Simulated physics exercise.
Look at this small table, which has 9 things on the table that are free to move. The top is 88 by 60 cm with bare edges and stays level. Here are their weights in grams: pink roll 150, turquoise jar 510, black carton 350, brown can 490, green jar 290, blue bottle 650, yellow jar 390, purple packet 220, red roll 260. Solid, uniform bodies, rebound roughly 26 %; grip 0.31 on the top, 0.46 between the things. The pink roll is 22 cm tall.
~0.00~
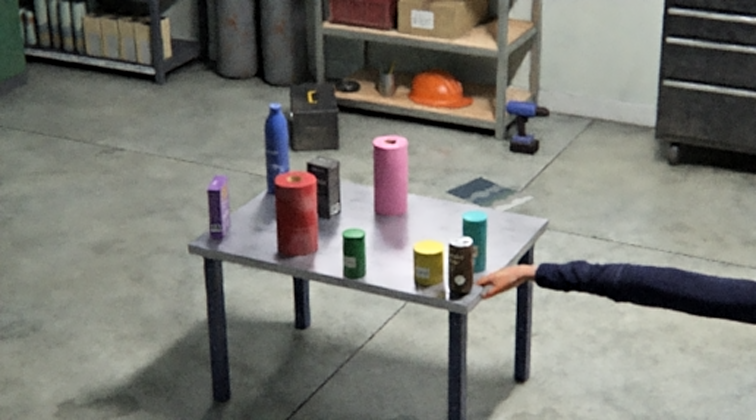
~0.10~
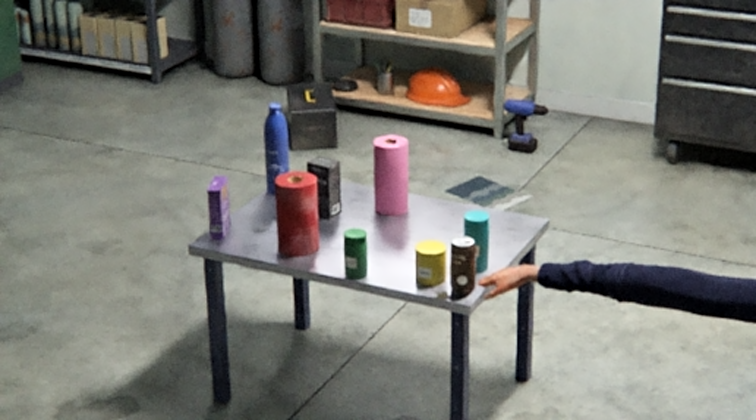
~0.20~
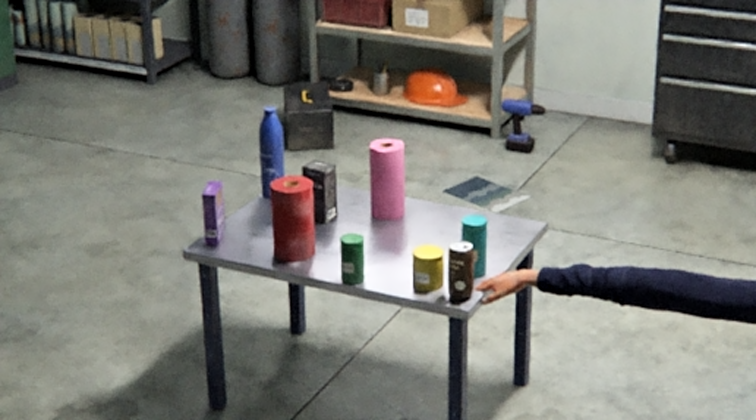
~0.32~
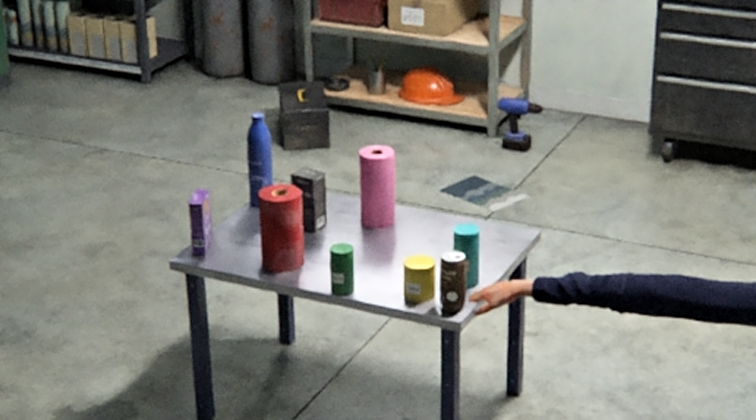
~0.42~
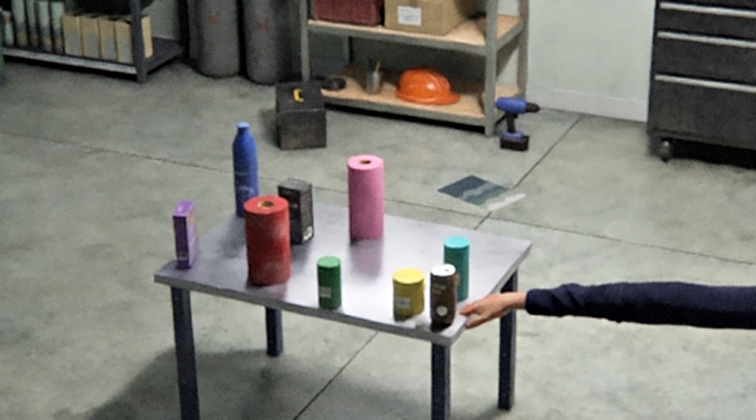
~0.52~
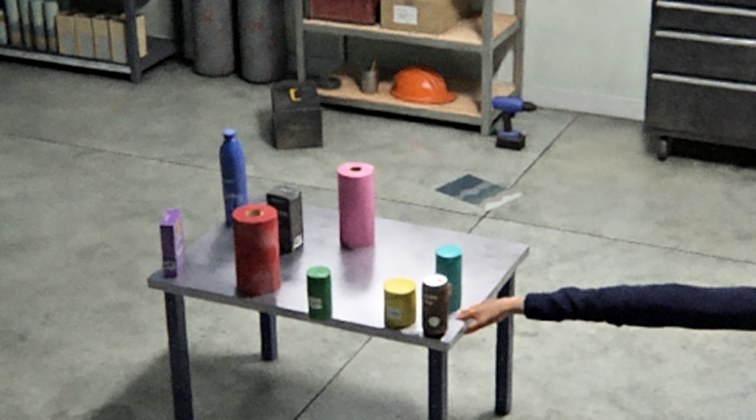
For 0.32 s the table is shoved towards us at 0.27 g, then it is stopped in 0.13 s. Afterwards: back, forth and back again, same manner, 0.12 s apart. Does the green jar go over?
Yes.
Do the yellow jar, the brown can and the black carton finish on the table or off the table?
Observed: Yellow jar remains in bounds; brown can exits its support; black carton remains in bounds.
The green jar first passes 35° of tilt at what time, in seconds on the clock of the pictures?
Answer: Near 0.6 s.
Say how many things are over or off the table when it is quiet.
Total: 4.
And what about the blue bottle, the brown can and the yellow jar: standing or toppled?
Well, the blue bottle tumbles down, the brown can tumbles down, and the yellow jar holds steady.
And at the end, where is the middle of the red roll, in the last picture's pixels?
It ends up at about (295, 218).
By 1.02 s, table 1 cm from its start; brown can, green jar and purple packet now off the table; blue bottle on its side; black carton 8 cm from its spot.
By 1.62 s, table 19 cm from its start; blue bottle on its side; black carton 2 cm from its spot; pink roll 2 cm from its spot.
When it is over (2.9 s), off the table and tipped over, brown can, green jar and purple packet; lying over on the table, blue bottle; the other 5 within 5 cm of the start.
